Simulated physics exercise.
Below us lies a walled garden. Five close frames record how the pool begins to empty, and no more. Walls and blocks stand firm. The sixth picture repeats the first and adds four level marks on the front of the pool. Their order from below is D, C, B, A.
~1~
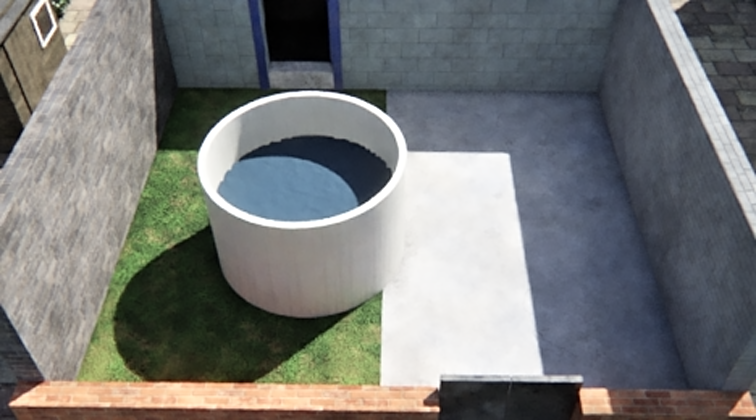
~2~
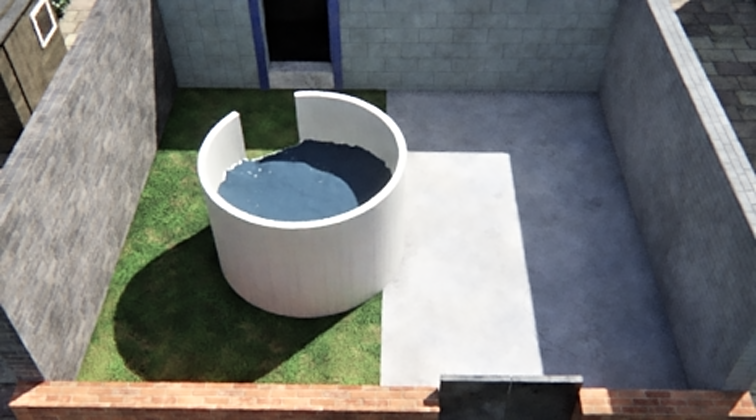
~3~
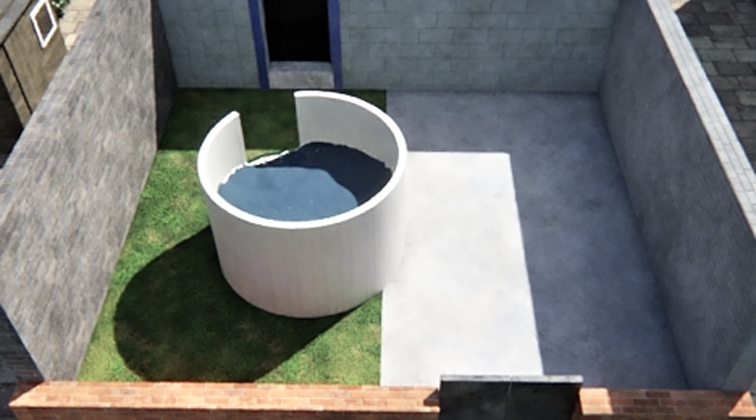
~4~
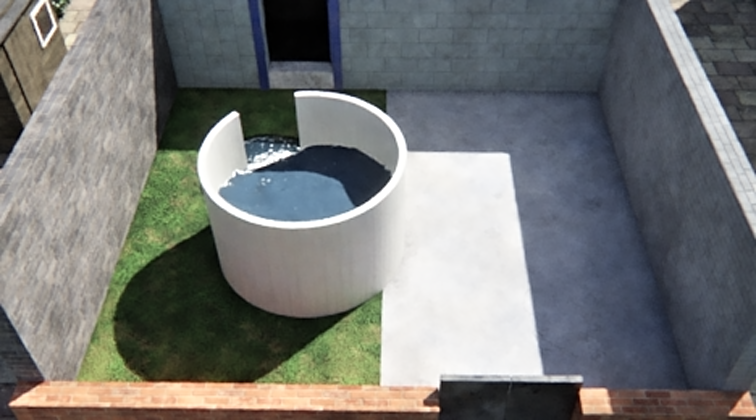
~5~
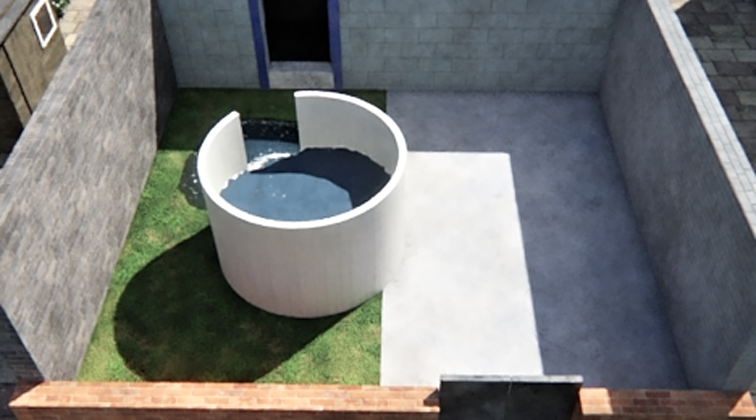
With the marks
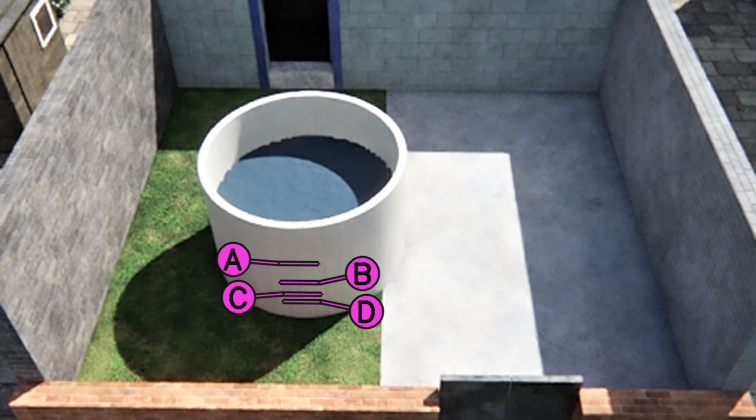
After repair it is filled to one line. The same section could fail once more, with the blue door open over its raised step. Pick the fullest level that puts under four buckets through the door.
Use level A.
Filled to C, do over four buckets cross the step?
No, not at all.
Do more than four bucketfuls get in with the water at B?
No, not at all.
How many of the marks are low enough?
All of them.
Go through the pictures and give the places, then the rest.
In the first picture, water in the pool at rest, its middle at (307, 193); foot of the blue doorway at (302, 89); shut gate at (509, 384).
In the second picture, water covers 1 % of the ground, its front hidden from here.
In the third picture, water covers 2 % of the ground, its front hidden from here.
In the fourth picture, water covers 5 % of the ground, its front hidden from here.
In the fifth picture, 8 % of the ground under water, visible out to (195, 182).
In magenta, A at (297, 263); B at (300, 282); C at (301, 294); D at (302, 301); from the bottom up D, C, B, A.
For level A, a splash gets over, under a bucket.
For level B, nothing gets over.
For level C, nothing gets over.
For level D, nothing gets over.
